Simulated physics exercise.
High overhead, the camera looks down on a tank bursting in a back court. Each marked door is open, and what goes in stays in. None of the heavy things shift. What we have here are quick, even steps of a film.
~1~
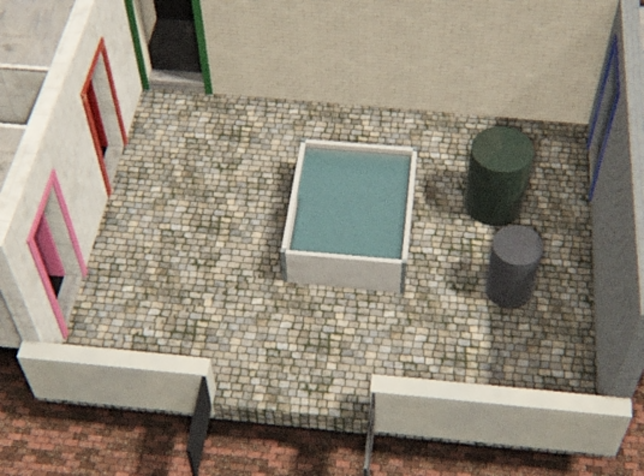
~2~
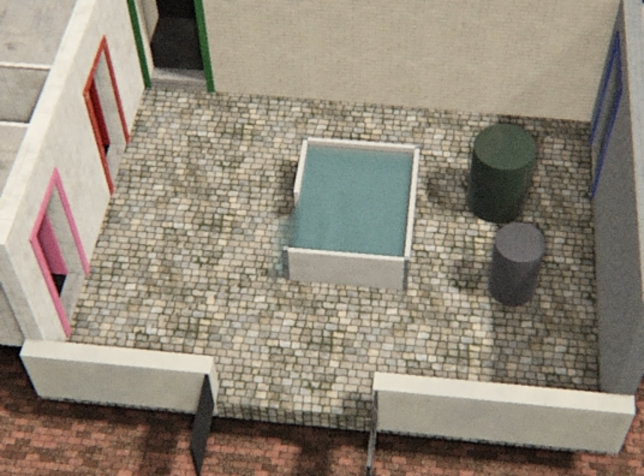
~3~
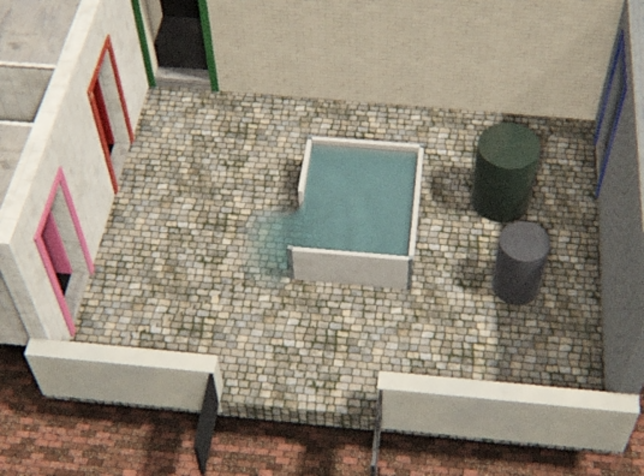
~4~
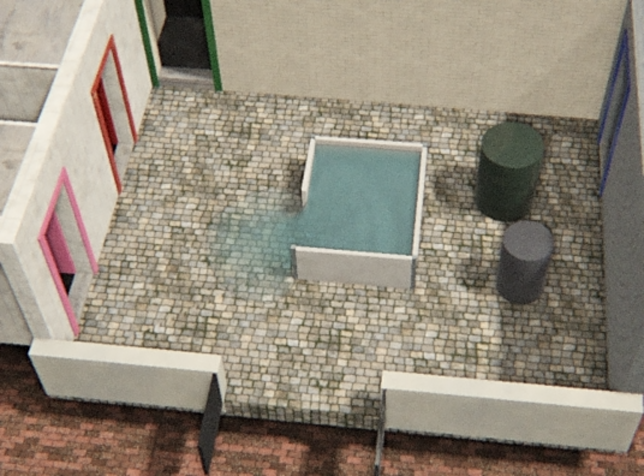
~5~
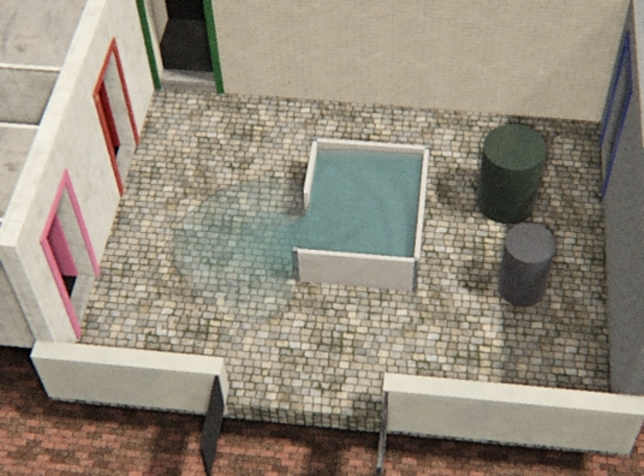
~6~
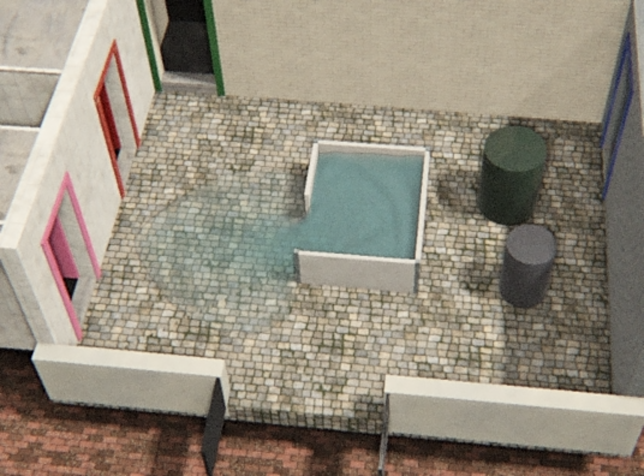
A cobbled court is seen from high above, with pale walls around it, a green-edged doorway at the back, red and pink openings on the left and a blue one on the right. An open pale tank of blue-green water sits mid-court, left of a dark green cylinder and a grey one. Water pours through a gap in its left side and spreads leftward in a thinning fan, while the view shifts slightly.
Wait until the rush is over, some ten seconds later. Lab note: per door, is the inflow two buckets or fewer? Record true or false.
Green door true; pink door false; red door false; blue door true.
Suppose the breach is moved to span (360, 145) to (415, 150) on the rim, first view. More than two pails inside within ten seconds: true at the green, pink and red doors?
Going door by door, the green one misses the threshold, then the pink one misses the threshold, then the red one crosses the threshold.
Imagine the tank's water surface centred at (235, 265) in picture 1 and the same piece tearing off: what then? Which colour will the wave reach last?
It's the door marked blue, in my view.
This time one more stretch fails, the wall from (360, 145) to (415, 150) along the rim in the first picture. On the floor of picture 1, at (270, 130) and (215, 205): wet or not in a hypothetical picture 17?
Submerged, then unwetted.
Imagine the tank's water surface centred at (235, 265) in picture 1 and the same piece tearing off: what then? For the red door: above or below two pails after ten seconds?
Red door: Short of the limit.
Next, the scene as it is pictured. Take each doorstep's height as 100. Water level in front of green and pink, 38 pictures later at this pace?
Near 50 per cent and 140 per cent, respectively.
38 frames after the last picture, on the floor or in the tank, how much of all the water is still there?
I'd say around 82 per cent.
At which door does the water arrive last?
Answer - the blue door.
A moment on, water covers 25 % of the floor; the green door not reached, the pink door under two buckets in, the red door under two buckets in, the blue door not reached.
Next, water covers 30 % of the floor; the green door not reached, the pink door over two buckets in, the red door over two buckets in, the blue door not reached.
Then, water covers 35 % of the floor; the green door wet at the sill, nothing in, the pink door far over two buckets in, the red door over two buckets in, the blue door not reached.
Later, water covers 65 % of the floor; the green door wet at the sill, nothing in, the pink door far over two buckets in, the red door far over two buckets in, the blue door not reached.
In the end, water covers 90 % of the floor; the green door wet at the sill, nothing in, the pink door far over two buckets in, the red door far over two buckets in, the blue door wet at the sill, nothing in.
